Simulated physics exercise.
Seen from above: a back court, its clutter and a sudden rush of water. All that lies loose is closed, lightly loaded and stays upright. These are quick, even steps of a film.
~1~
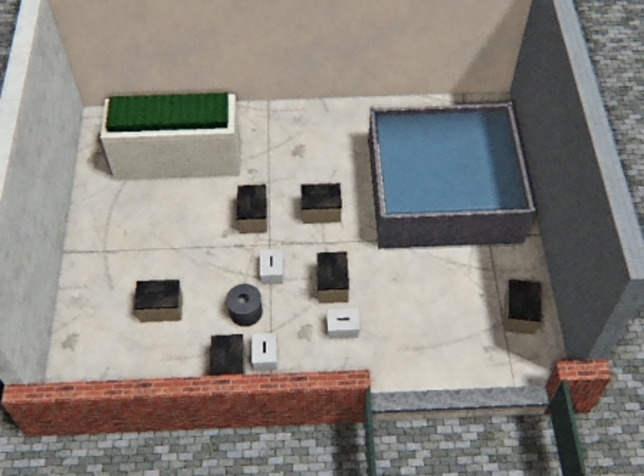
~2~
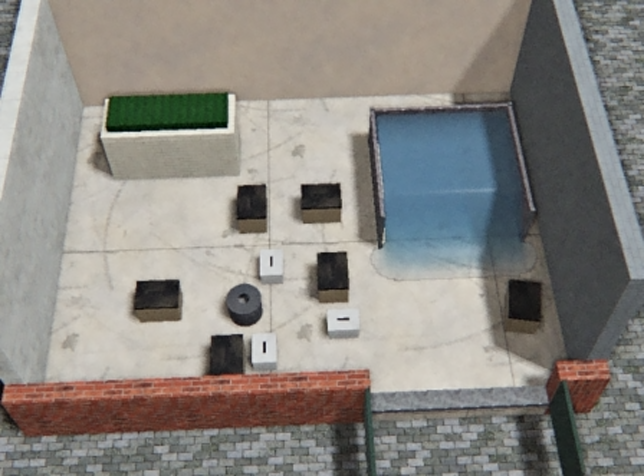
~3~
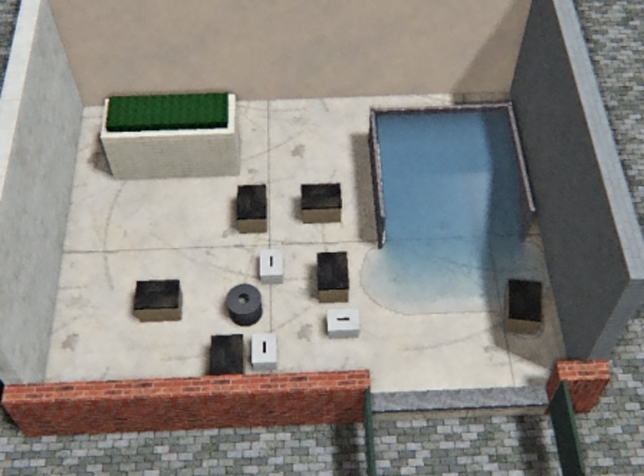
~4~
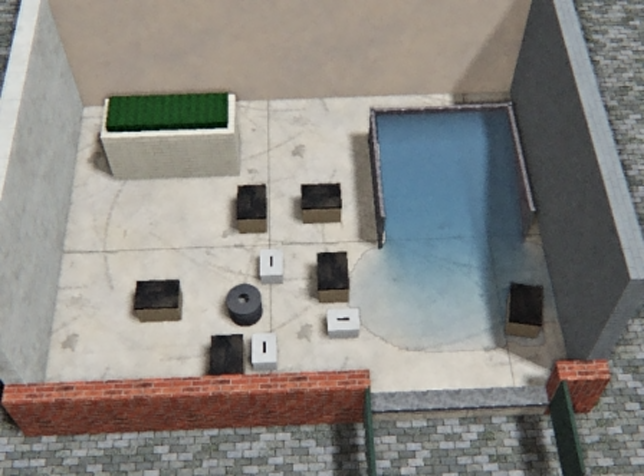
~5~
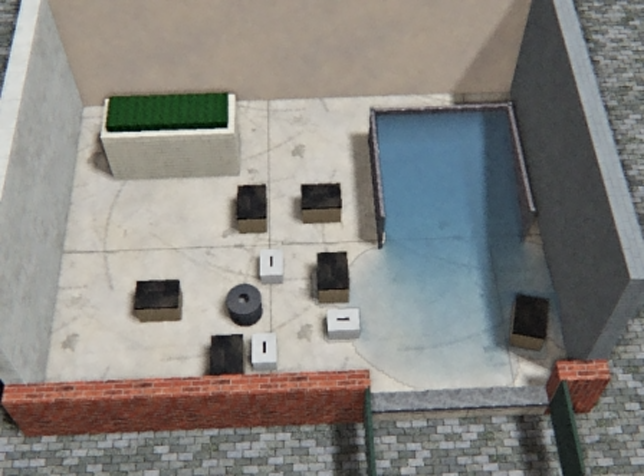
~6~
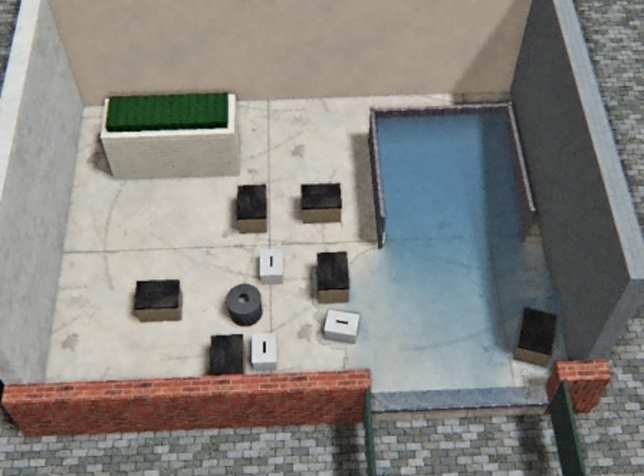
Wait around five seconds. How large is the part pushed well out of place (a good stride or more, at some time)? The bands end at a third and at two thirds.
It is one to two thirds.
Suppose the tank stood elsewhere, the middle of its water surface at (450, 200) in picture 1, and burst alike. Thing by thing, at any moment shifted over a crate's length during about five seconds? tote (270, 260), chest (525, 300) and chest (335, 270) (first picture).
As listed: Less than that, swept aside, under that.
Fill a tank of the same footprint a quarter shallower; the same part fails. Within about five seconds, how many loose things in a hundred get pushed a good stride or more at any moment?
I make it 40 per cent.
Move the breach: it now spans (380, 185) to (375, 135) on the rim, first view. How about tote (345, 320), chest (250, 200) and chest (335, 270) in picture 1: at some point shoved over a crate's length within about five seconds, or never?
In turn: Never so far, yes, not that far.
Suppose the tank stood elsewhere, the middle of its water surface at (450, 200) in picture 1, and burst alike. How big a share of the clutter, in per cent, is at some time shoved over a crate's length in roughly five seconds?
Close to 20 %.
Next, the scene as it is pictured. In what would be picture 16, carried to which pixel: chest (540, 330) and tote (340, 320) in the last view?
Close to (511, 387) and (258, 363).
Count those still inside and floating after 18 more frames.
It comes to 1.
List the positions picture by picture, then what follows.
The first picture shows a chest at (525, 299), on the bottom; a tote at (343, 319) rests on the ground; 0 of 10 have shifted.
The second picture shows a chest at (525, 299) rests on the ground; a tote at (343, 319), on the bottom; 0 of 10 have shifted.
The third picture shows a chest at (525, 299) rests on the ground; a tote at (343, 319), on the bottom; 0 of 10 have shifted.
The fourth picture shows a chest at (526, 303), on the bottom, close to its start; a tote at (343, 319) rests on the ground; 1 of 10 have shifted.
The fifth picture shows a chest at (531, 315), on the bottom, close to its start; a tote at (343, 319) rests on the ground; 1 of 10 have shifted.
The sixth picture shows a chest at (538, 330) rests on the ground, a stride from its start; a tote at (342, 322), on the bottom, close to its start; 1 of 10 have shifted.
A moment on, 1 of 10 are well off their spots; 0 afloat.
Next, 2 of 10 are well off their spots; 2 afloat.
Later, 4 of 10 are well off their spots; 1 afloat.
In the end, 5 of 10 are well off their spots, and 5 have been at some point; 0 afloat.
